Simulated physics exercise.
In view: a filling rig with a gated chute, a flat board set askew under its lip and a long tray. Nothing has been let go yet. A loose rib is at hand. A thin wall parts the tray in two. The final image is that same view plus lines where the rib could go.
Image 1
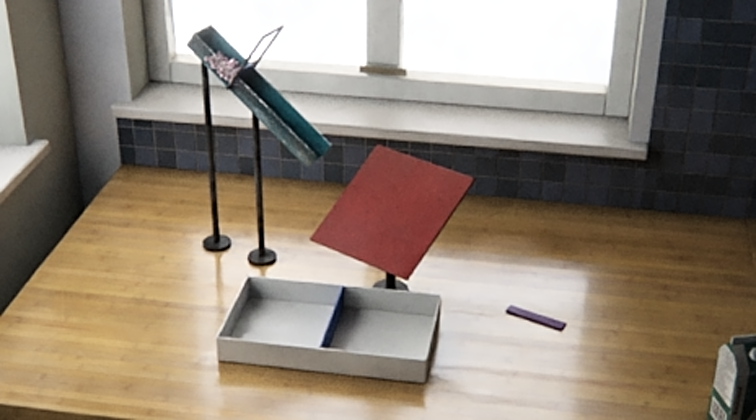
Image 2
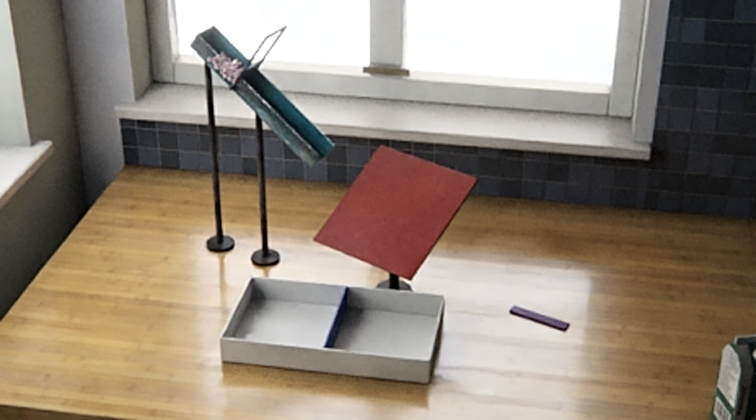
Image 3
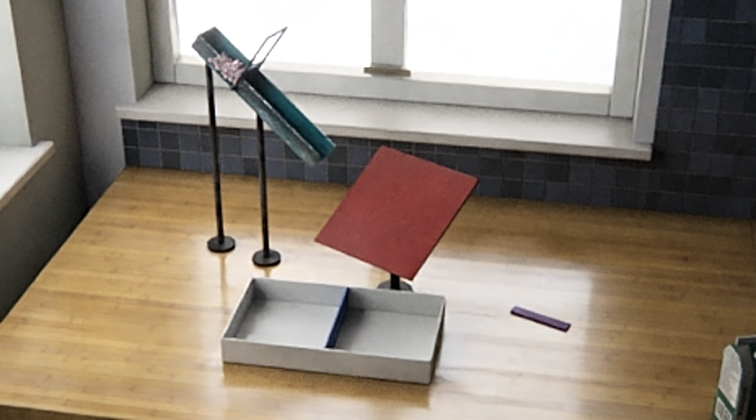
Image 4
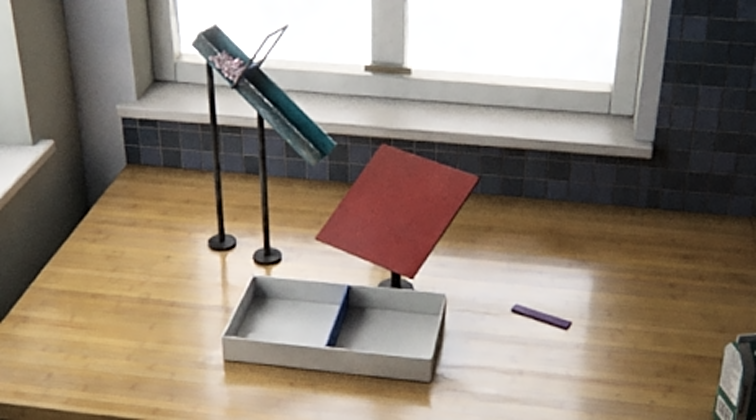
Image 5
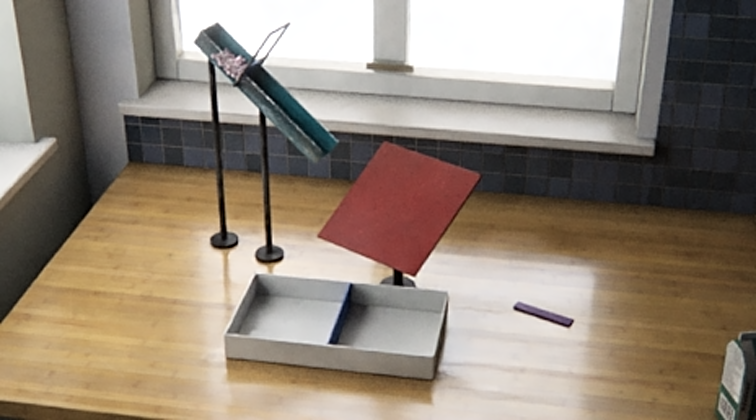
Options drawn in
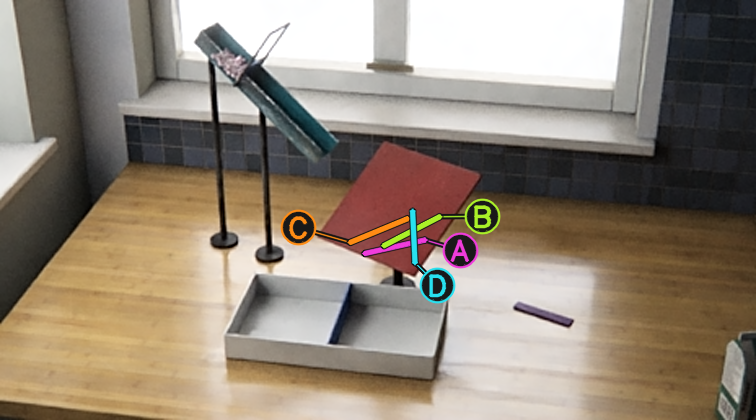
A tilted red board stands at the centre of a glossy wooden counter, seen from above and in front, with a bright white-framed window and dark tiles behind. A teal chute holding a small pale pinkish load slopes down rightward on two black posts, above a light grey tray with a blue divider, and a purple strip lies right. Nothing on the counter moves; only the view drifts very slightly.
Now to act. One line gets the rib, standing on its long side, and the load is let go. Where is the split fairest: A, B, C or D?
Choose B.
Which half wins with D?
The right half.
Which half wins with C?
Left.
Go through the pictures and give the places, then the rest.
The first frame shows load behind the gate (228, 69), sugar pearls; lip of the chute (315, 162), sloping fairly steeply.
The second frame shows middle of the board (395, 209), tilted fairly steeply; middle of its low edge (360, 259); of its high edge (428, 161).
The third frame shows front corners of the tray (221, 338) and (430, 361); front end of its middle wall (324, 349); gate still shut (252, 69).
The fourth frame shows middle of the load (233, 68); lip (320, 161).
The fifth frame shows middle of the load (235, 66); lip (322, 159).
On the marked copy, line A from (425, 239) to (364, 253); line B from (439, 216) to (383, 245); line C from (407, 218) to (350, 242); line D from (412, 211) to (415, 262).
With A, of what is caught, the larger part in the left half, roughly a quarter in the right.
With B, of what is caught, roughly a third in the left half, roughly two thirds in the right.
With C, of what is caught, almost all in the left half, about a tenth in the right.
With D, of what is caught, about a tenth in the left half, the larger part in the right.
